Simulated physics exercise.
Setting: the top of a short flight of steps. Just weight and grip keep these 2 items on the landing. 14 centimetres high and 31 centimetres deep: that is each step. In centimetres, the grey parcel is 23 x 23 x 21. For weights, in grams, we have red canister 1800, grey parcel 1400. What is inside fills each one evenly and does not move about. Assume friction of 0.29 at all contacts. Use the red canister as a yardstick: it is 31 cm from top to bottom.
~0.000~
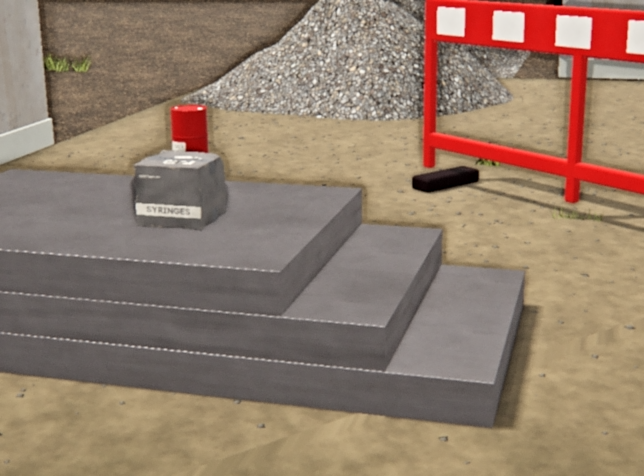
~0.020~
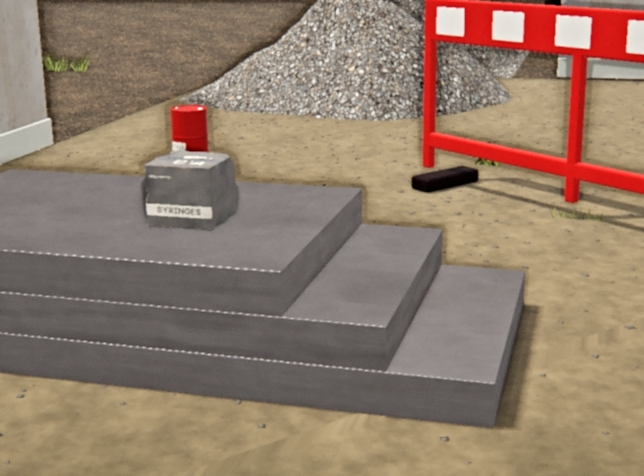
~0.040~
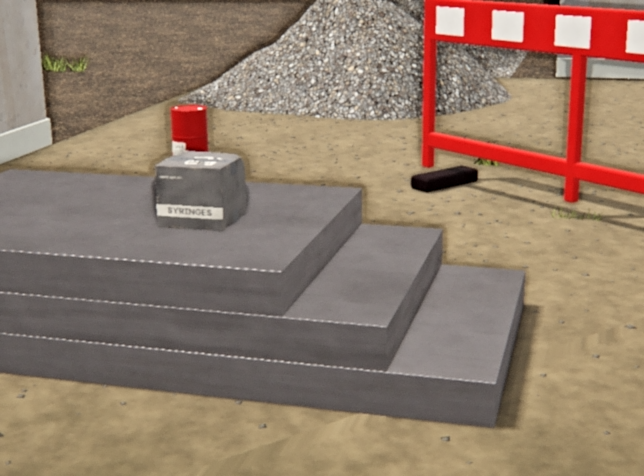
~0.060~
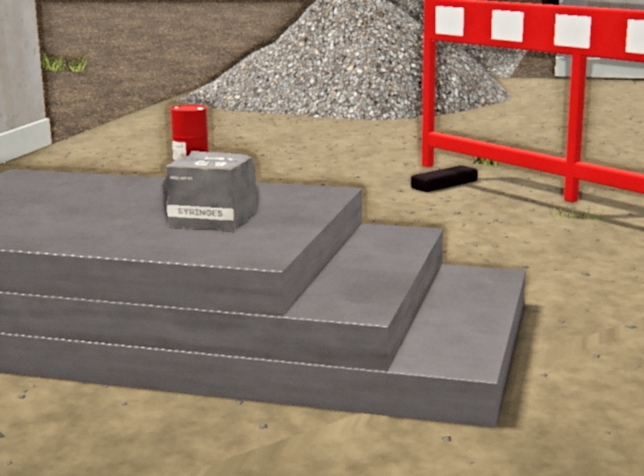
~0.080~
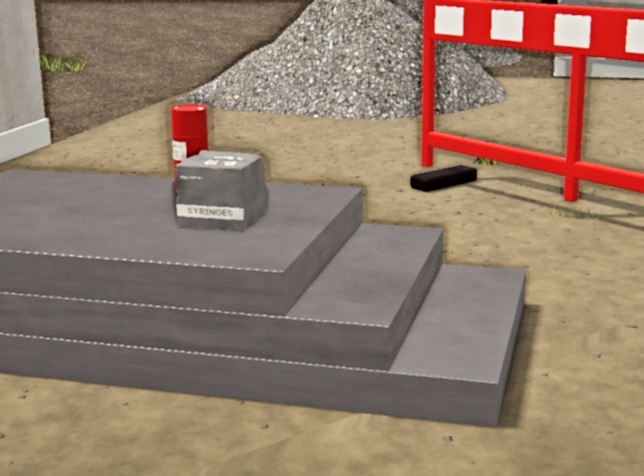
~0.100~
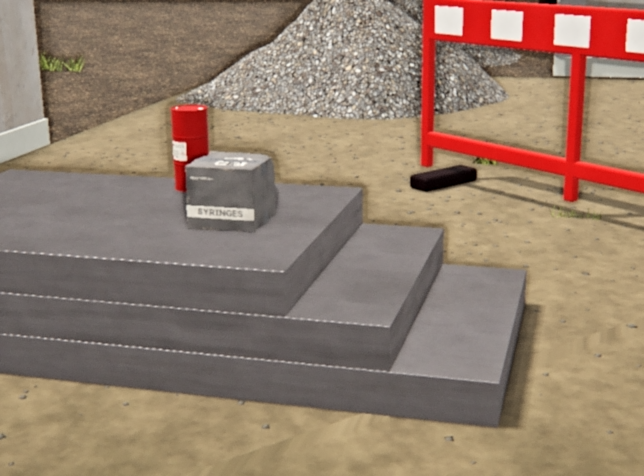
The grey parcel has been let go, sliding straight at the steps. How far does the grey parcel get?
Once everything settles, it sits between top and foot.
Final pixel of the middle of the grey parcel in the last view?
At pixel (491, 292) or so, give or take.
By 0.40 s, 4 cm past the top edge and 0 cm lower; grey parcel near (336, 199).
By 0.80 s, 33 cm past the top edge and 13 cm lower; grey parcel near (425, 241).
When it is over (1.6 s), 54 cm past the top edge and 28 cm lower; red canister within 12 cm of the start. End places, in pixels of the last picture, grey parcel near (491, 291).
